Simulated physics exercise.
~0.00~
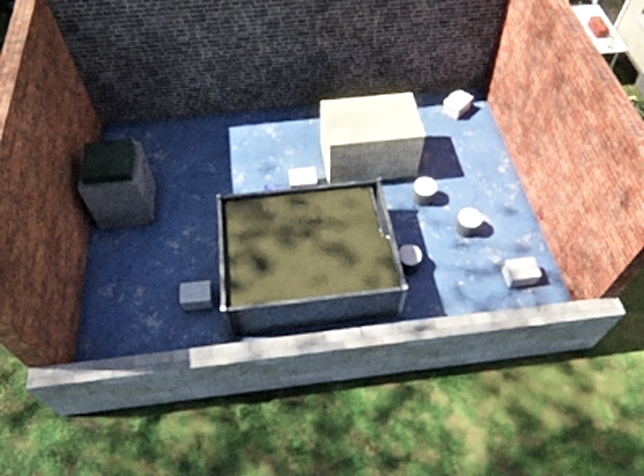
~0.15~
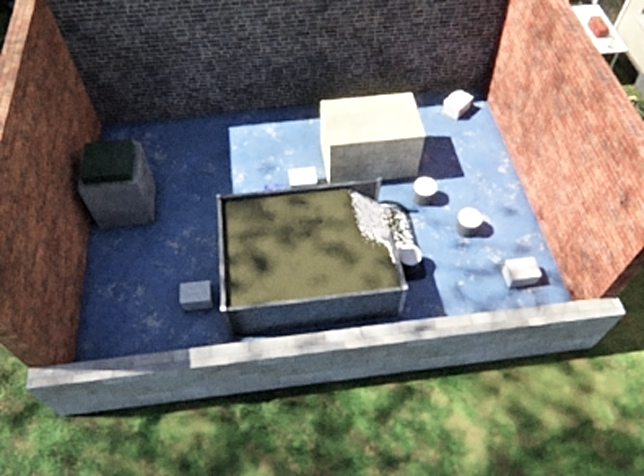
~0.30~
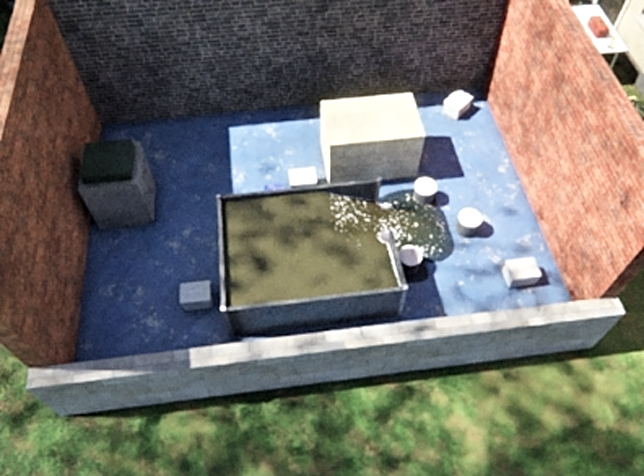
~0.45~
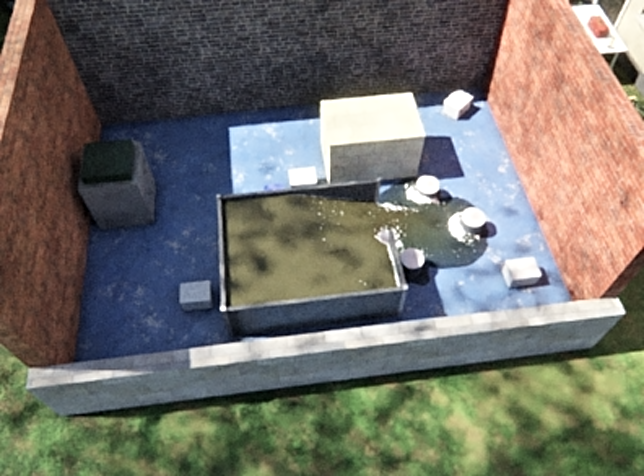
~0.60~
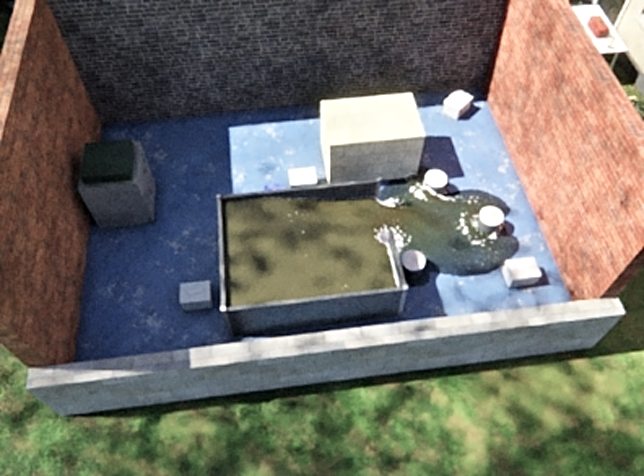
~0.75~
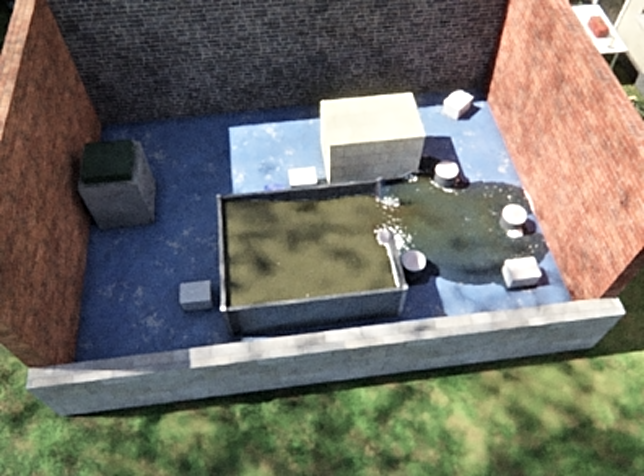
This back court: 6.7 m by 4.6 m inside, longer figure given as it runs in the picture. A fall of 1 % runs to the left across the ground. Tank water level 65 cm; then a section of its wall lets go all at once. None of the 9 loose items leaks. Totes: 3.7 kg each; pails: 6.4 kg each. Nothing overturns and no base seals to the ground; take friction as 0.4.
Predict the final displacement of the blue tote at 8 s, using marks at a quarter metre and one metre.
It remains close to its start.
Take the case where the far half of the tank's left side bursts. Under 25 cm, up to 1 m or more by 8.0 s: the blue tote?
Note: Blue tote shifted modestly.
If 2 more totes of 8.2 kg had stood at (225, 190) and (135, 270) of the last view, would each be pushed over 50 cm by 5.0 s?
In the order asked: Shy of the mark; shy of the mark.
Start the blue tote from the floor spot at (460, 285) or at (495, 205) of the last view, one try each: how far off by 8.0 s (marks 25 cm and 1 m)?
Well, it gets swept off on the first try and gets swept off on the second.
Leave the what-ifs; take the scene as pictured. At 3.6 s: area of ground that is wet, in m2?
Some 18 m2.
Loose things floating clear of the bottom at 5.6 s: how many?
Tally: 4 of them.
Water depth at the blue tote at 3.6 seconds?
Near 1 cm deep.
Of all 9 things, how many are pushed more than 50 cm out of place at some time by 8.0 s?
That adds up to 5.
After 1.6 s the blue tote is near (275, 194), 0.0 m from its start, aground; 3 afloat.
After 3.6 s the blue tote is near (275, 194), 0.0 m from its start, aground; 4 afloat.
After 5.6 s the blue tote is near (275, 194), 0.0 m from its start, aground; 4 afloat.
After 8.0 s the blue tote is near (275, 194), 0.0 m from its start, aground; 5 afloat.
